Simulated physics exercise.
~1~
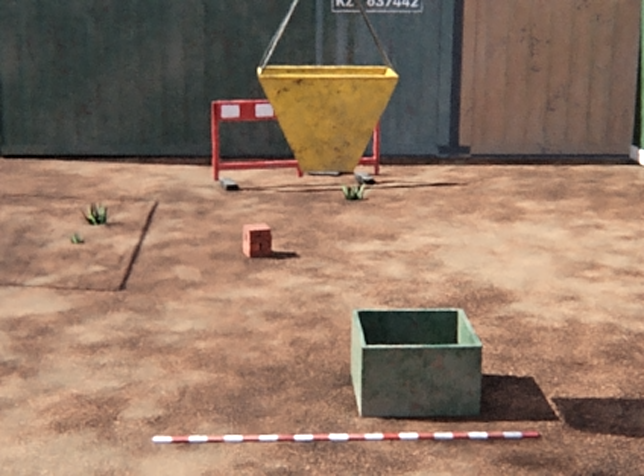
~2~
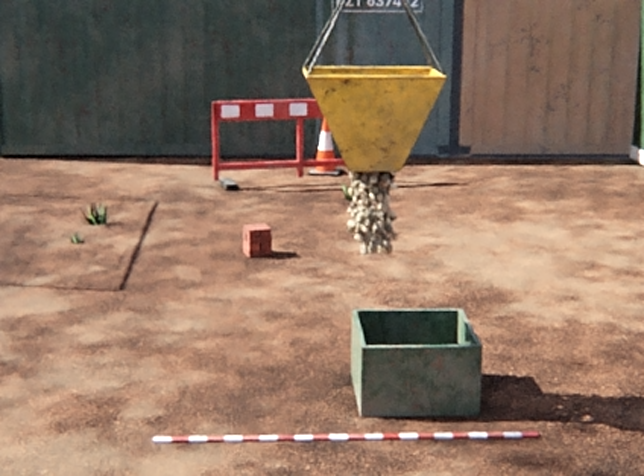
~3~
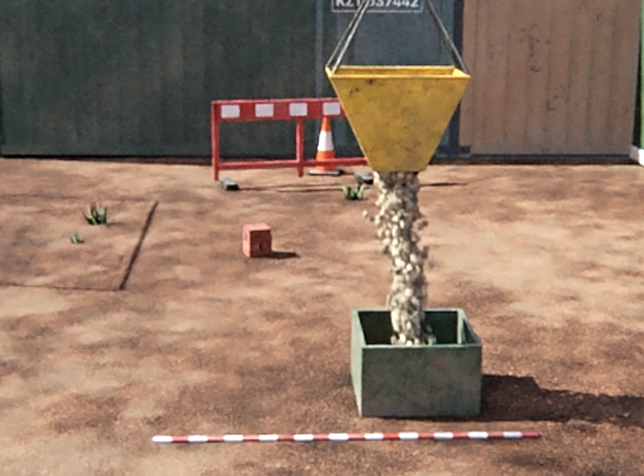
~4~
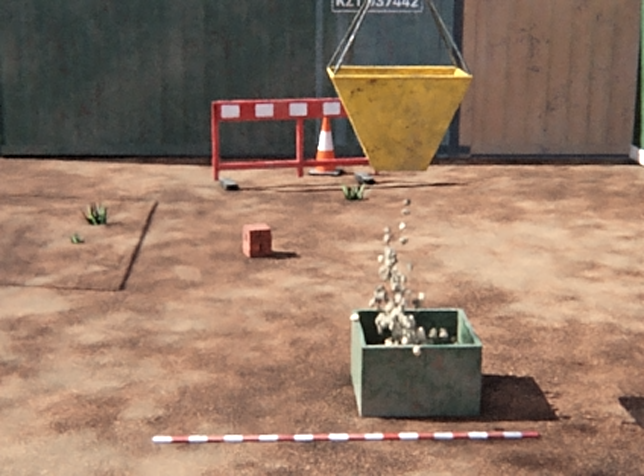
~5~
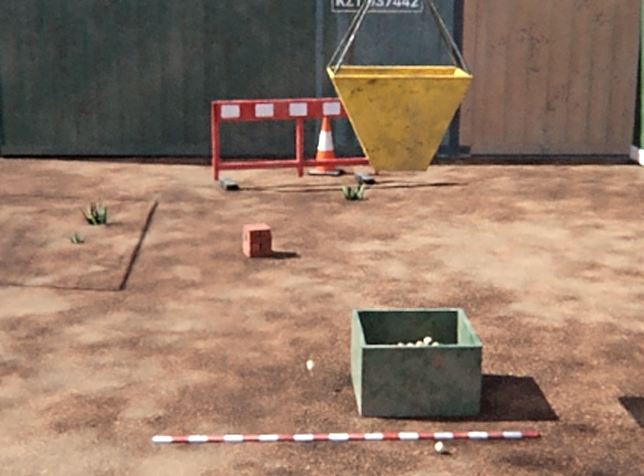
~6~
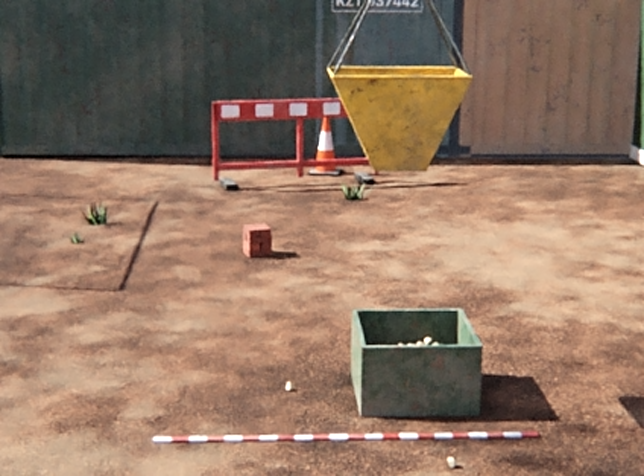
A yellow skip hangs from cables over a green open-topped bin on bare brown ground, seen from slightly above by a still camera. A red and white barrier, an orange cone and a small red block stand behind, before dark and brown container walls, while a striped pole lies in front. The skip moves rightwards and begins dropping pale stones from its base. It stops as the stream pours into the bin, then empties, the last stones bouncing up. Nearly all settle inside the bin, with two strays lying on the ground outside.
